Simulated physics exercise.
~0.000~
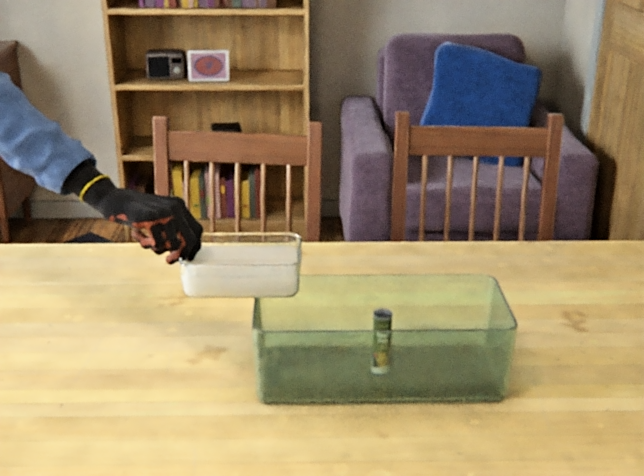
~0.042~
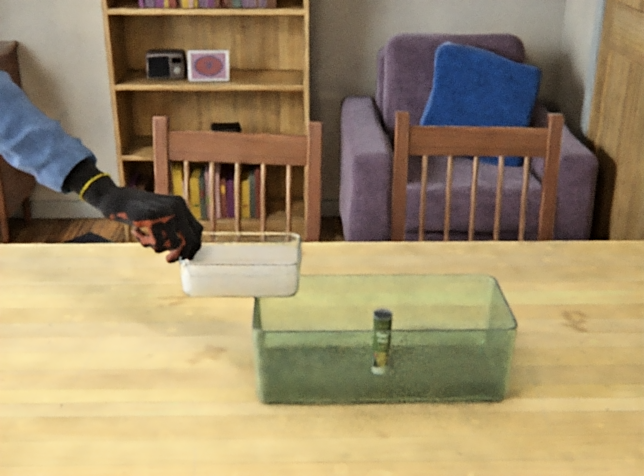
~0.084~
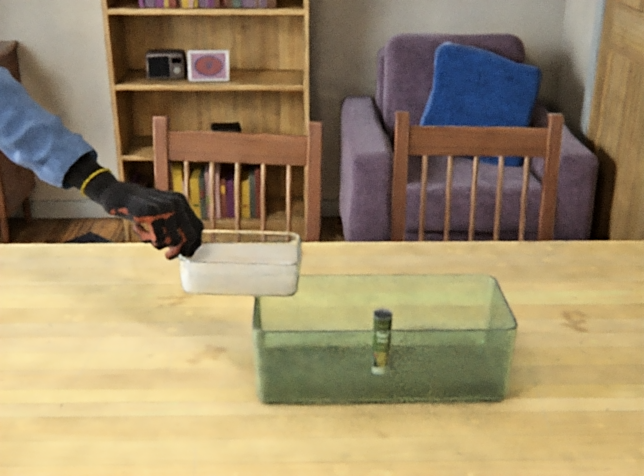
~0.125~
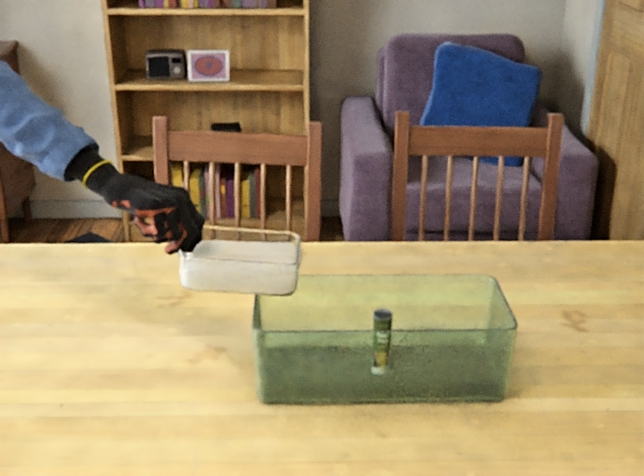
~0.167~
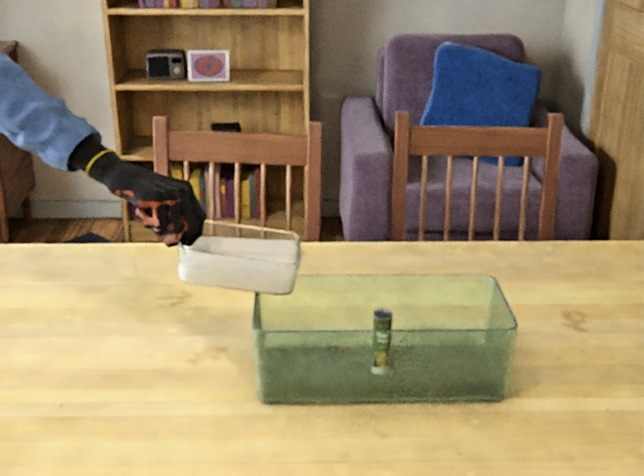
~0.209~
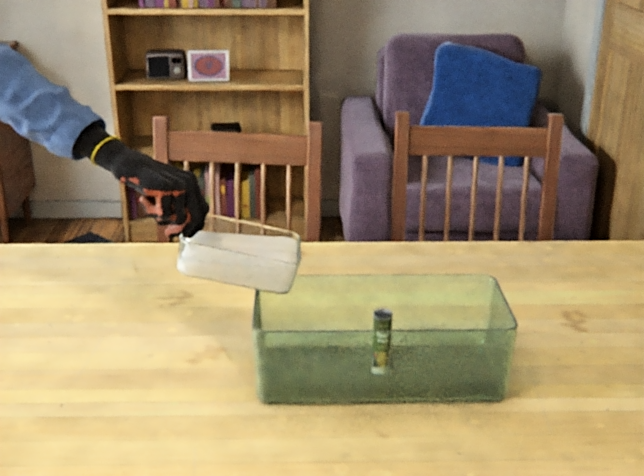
A white food box, held by a black-gloved hand above the left end of a green see-through basin on a wooden table, starts out level. It tilts slowly, then more noticeably, its right side dipping toward the basin as the hand lifts its left side. The basin and the small tin inside stay still.
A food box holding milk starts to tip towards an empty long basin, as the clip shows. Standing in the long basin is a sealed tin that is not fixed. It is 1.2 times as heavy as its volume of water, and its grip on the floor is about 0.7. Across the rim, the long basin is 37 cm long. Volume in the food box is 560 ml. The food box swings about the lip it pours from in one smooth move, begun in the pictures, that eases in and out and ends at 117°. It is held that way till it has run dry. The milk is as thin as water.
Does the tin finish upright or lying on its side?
It finishes lying on its side.
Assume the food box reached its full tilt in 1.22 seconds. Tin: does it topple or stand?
Result: Tin upright.
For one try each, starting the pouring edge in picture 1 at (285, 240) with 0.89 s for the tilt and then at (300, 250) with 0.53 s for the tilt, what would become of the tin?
Run one: It does not tip. Run two: It tumbles.
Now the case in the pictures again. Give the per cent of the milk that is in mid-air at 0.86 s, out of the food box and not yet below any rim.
Something like 4 per cent is in the air then.
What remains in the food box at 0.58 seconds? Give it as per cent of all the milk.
Near 24 in a hundred.
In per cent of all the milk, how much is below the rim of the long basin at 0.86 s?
Roughly 96 percent of it.
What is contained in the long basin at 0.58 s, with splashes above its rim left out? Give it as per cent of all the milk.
Roughly 20 percent.
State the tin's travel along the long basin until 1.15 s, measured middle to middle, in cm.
Reading: Roughly 7 cm.
After 0.58 s the tilt is 78° and 23 per cent is still to pour; the tin stands where it began.
After 0.86 s the tilt is 114° and 1 per cent is still to pour; the tin leans 38°.
After 1.15 s the tilt is 117° and 0 per cent is still to pour; the tin lies on its side.
After 1.46 s the tilt is 117° and 0 per cent is still to pour; the tin lies on its side.
In the end the tin lies on its side.
